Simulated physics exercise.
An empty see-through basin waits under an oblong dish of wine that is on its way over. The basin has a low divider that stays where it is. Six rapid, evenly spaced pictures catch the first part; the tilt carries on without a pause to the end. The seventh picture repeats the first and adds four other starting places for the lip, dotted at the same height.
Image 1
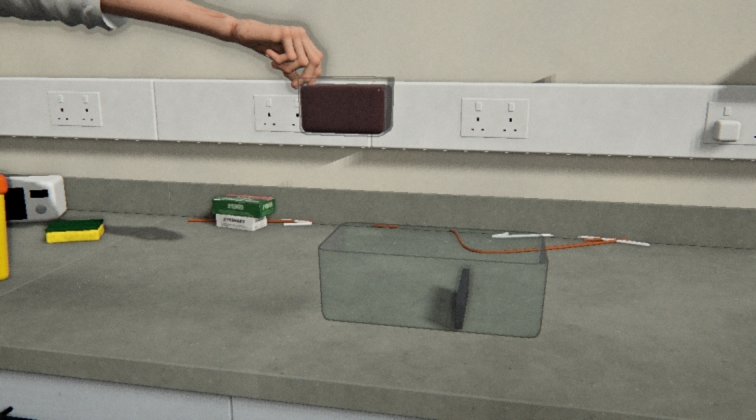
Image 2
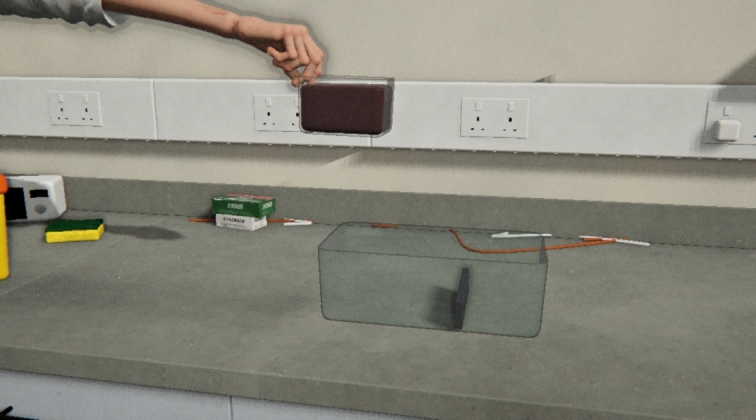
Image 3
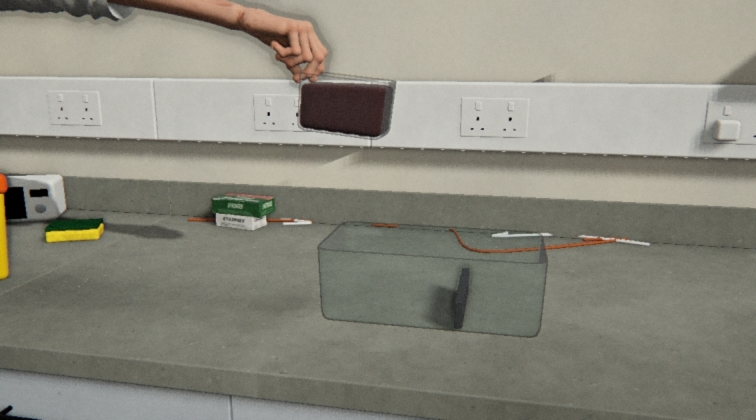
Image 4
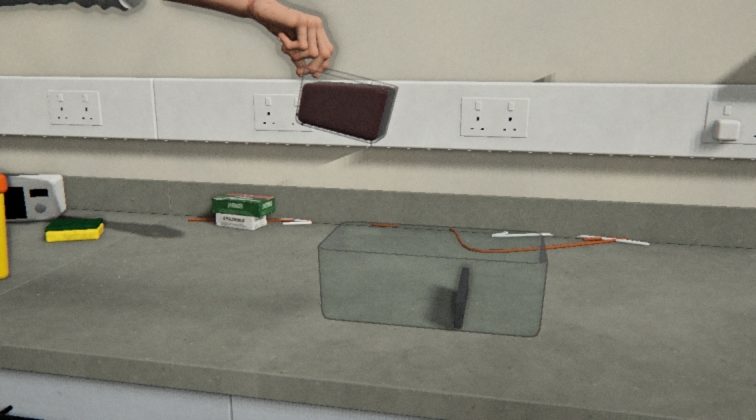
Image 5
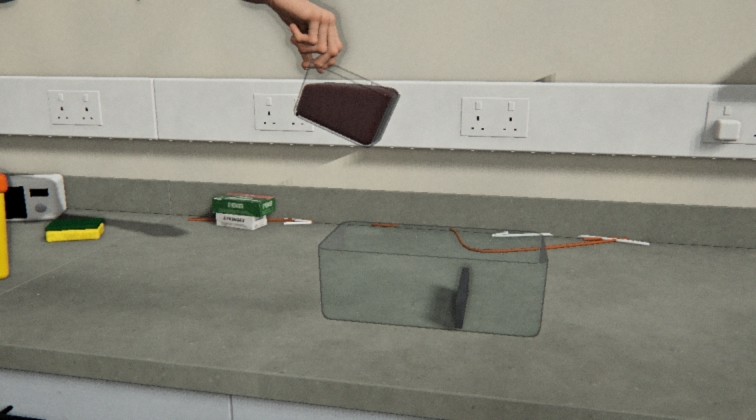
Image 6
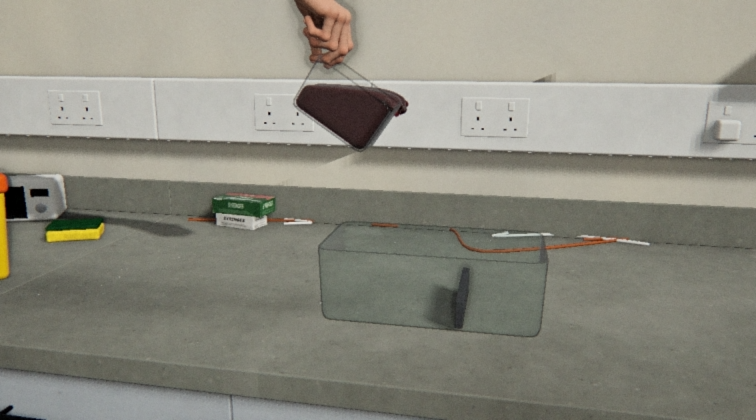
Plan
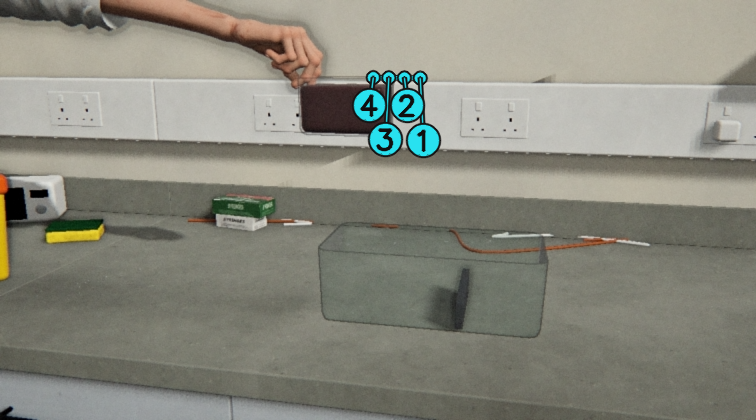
On a grey worktop below a row of wall sockets stands an empty see-through basin, while a hand holds an oblong clear dish of dark red wine above it. The hand gradually tilts the dish down to the right, and wine just begins to slip over its lip.
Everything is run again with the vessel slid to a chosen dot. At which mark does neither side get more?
2 is best.
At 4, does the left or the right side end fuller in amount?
More ends on the left.
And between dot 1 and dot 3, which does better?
That is dot 1.
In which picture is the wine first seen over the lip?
In picture 5.
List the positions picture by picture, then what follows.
In the first picture, upright, lip at (388, 77); basin from (322, 317) to (540, 337); top of the wall at (463, 284); nothing has left yet.
In the second picture, upright, lip at (389, 78); nothing has left yet.
In the third picture, tipped about 6°, lip at (391, 81); nothing has left yet.
In the fourth picture, tipped about 13°, lip at (393, 87); nothing has left yet.
In the fifth picture, tipped about 23°, lip at (395, 95); wine is over the lip, down to (395, 95).
In the sixth picture, tipped about 34°, lip at (396, 105); wine is over the lip, down to (399, 113).
In cyan, 1 at (420, 78); 2 at (404, 77); 3 at (388, 77); 4 at (373, 77).
With 1, about 34 % ends left of the wall and 63 % right of it; 3 % is lost outside.
With 2, about 51 % ends left of the wall and 46 % right of it; 3 % is lost outside.
With 3, about 83 % ends left of the wall and 14 % right of it.
With 4, about 92 % ends left of the wall and 6 % right of it.
